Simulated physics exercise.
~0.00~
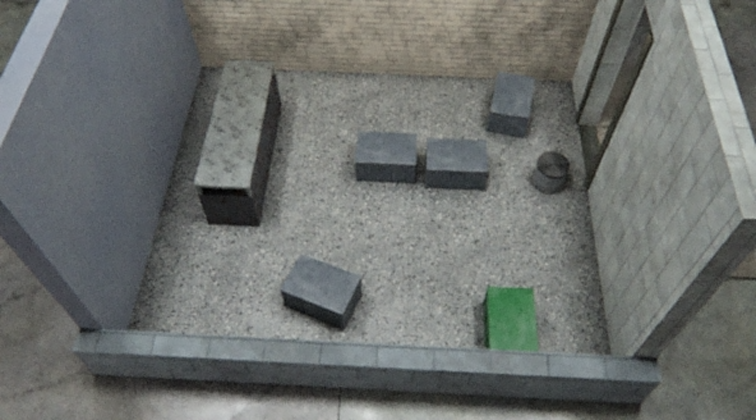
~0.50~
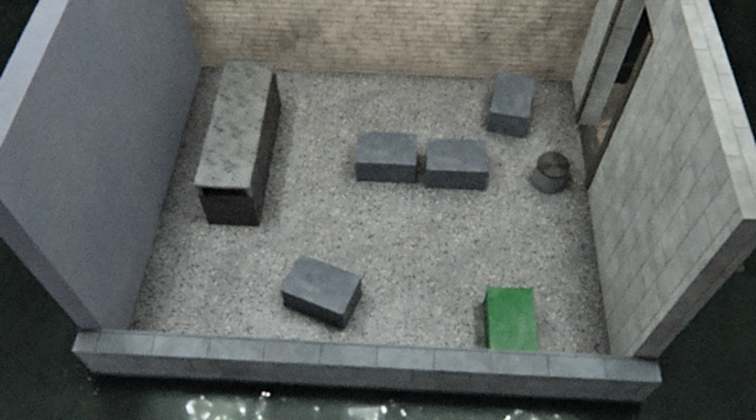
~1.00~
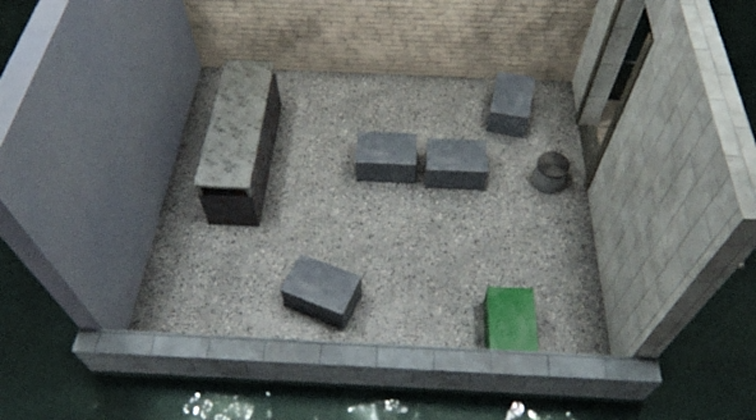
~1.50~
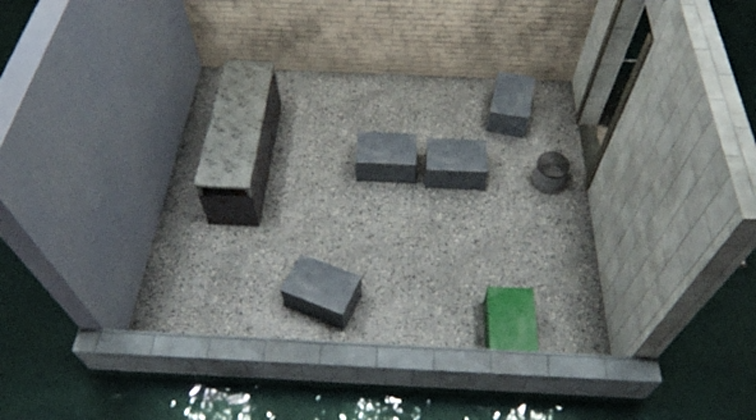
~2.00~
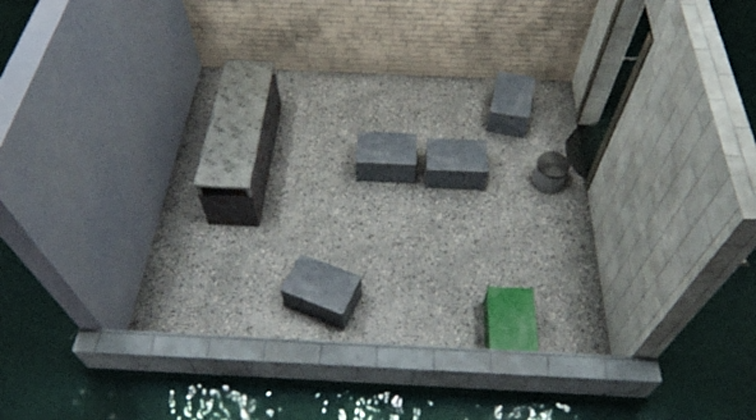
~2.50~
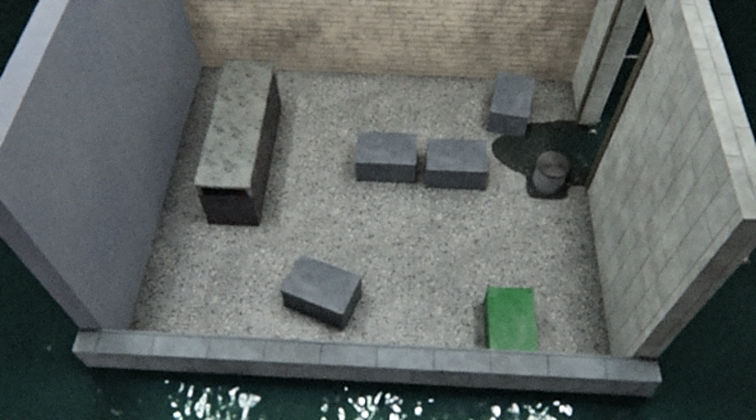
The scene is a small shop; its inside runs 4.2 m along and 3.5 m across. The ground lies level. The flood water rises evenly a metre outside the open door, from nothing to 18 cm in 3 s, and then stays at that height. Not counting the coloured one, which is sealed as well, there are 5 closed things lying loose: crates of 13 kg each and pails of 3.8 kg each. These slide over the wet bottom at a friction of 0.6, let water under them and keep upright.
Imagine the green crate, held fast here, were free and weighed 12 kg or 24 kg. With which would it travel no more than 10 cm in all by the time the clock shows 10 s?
It stays steady with the lesser amount.
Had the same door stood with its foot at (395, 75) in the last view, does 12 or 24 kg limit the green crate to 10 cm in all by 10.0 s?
Answer: Only the upper mass works.
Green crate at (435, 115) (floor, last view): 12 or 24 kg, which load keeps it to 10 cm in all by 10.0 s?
Well, must use the heavier.
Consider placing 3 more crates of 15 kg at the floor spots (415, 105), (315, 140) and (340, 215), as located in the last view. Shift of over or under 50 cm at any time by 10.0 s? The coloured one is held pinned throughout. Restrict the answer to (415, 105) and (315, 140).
In order: Above the mark, within the mark.
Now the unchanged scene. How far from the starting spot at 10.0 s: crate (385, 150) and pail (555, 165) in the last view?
The first is 40 cm from its start, the second 80 cm.
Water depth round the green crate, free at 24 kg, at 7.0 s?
Something like 2 centimetres.
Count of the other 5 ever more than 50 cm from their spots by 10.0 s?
I make that 3.
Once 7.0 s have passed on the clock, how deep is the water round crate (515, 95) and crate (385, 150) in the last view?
Around 7 cm and 4 cm.
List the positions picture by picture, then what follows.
The green crate at (512, 319) rests on the ground; 0.0 m2 under water; 0 of 6 have shifted, in the first frame.
The green crate at (512, 319) rests on the ground; water covers 0.0 m2; 0 of 6 have shifted, in the second frame.
The green crate at (512, 319) rests on the ground; 0.0 m2 under water; 0 of 6 have shifted, in the third frame.
The green crate at (512, 319), on the bottom; 0.0 m2 under water; 0 of 6 have shifted, in the fourth frame.
The green crate at (512, 319), on the bottom; water covers 0.1 m2; 0 of 6 have shifted, in the fifth frame.
The green crate at (512, 319), on the bottom; 0.5 m2 under water; 0 of 6 have shifted, in the sixth frame.
After 3.5 s the green crate would be 0 cm from its start with 12 kg and 0 cm from its start with 24 kg; 0 cm of water round it then.
After 4.5 s the green crate would be 0 cm from its start with 12 kg and 0 cm from its start with 24 kg; 0 cm of water round it then.
After 7.0 s the green crate would be 0 cm from its start with 12 kg and 0 cm from its start with 24 kg; 2 cm of water round it then.
After 10.0 s the green crate would be 2 cm from its start with 12 kg and 0 cm from its start with 24 kg; 5 cm of water round it then.
